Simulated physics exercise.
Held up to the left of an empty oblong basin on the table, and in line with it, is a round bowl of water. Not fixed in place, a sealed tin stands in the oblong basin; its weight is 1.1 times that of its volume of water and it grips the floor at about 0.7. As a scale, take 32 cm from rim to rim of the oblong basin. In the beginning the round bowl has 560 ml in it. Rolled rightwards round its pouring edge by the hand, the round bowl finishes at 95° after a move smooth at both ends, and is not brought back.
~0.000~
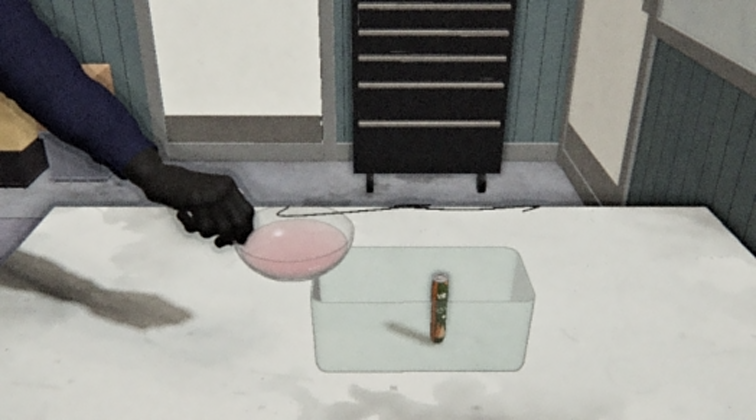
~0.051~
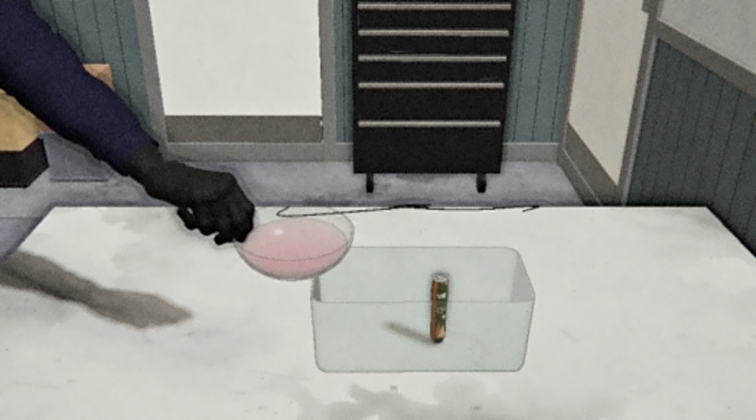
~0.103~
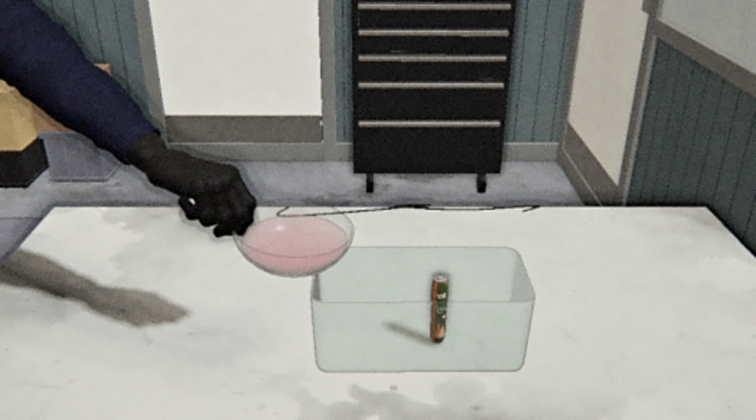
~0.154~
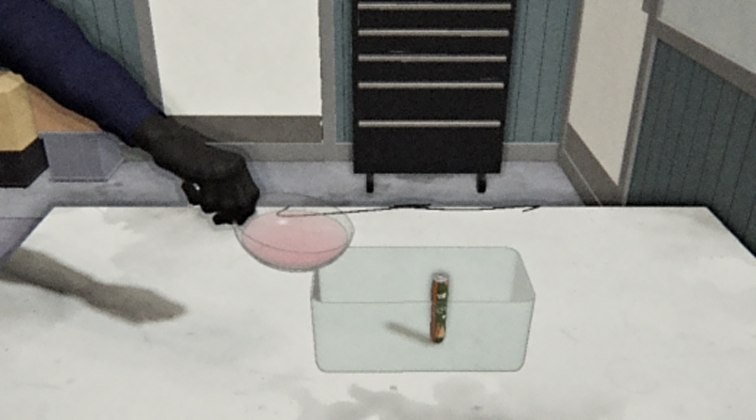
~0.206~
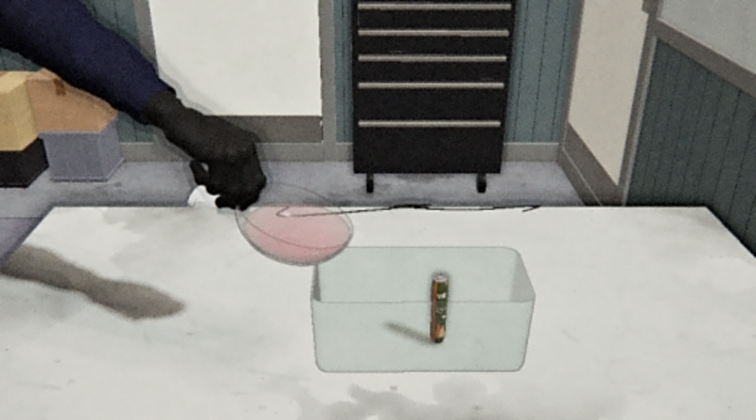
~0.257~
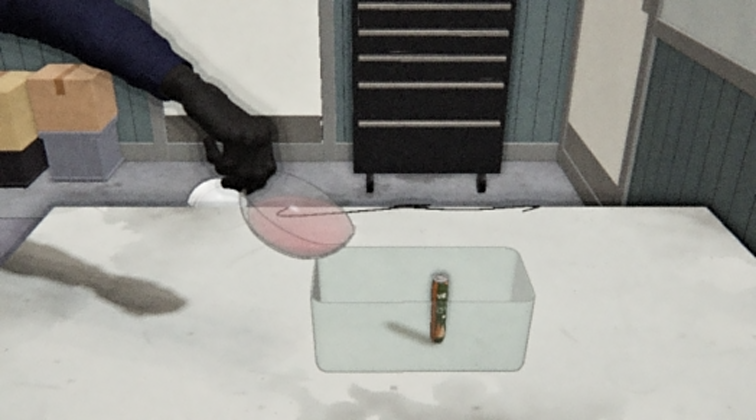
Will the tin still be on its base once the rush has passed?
No, it gets tipped over.
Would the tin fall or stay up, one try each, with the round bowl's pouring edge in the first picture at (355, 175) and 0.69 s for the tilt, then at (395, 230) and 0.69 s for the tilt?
Try 1: Still standing; try 2: Still standing.
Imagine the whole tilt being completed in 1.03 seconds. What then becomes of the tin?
So the tin will hold steady.
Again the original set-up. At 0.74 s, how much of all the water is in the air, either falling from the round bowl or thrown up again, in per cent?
2 per cent or so.
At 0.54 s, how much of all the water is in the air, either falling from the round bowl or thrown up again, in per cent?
Roughly 58 percent.
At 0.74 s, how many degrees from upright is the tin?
The lean is some 15° away from upright.
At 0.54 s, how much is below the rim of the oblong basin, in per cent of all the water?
I'd estimate some 28 percent of the liquid.
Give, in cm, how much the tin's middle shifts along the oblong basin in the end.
6.5 cm.
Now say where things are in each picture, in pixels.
In the first frame, tilt 0°; pouring edge (354, 232); surface from (241, 241) to (349, 241); the oblong basin's rim runs from (314, 275) to (526, 274); the tin's top is at (440, 281).
In the second frame, tilt 1°; pouring edge (354, 232); surface from (241, 240) to (349, 240).
In the third frame, tilt 5°; pouring edge (353, 232); surface from (241, 235) to (349, 238).
In the fourth frame, tilt 11°; pouring edge (353, 232); surface from (241, 229) to (349, 234).
In the fifth frame, tilt 19°; pouring edge (353, 232); surface from (244, 219) to (351, 229).
In the sixth frame, tilt 29°; pouring edge (353, 232); surface from (247, 209) to (346, 223); 2 per cent is over the edge.
By 0.54 s the tilt is 84° and 14 per cent is still to pour; the tin stands where it began.
By 0.74 s the tilt is 95° and 0 per cent is still to pour; the tin leans 15°.
By 0.96 s the tilt is 95° and 0 per cent is still to pour; the tin leans 59°.
By 1.19 s the tilt is 95° and 0 per cent is still to pour; the tin lies on its side.
At rest the tin lies on its side.
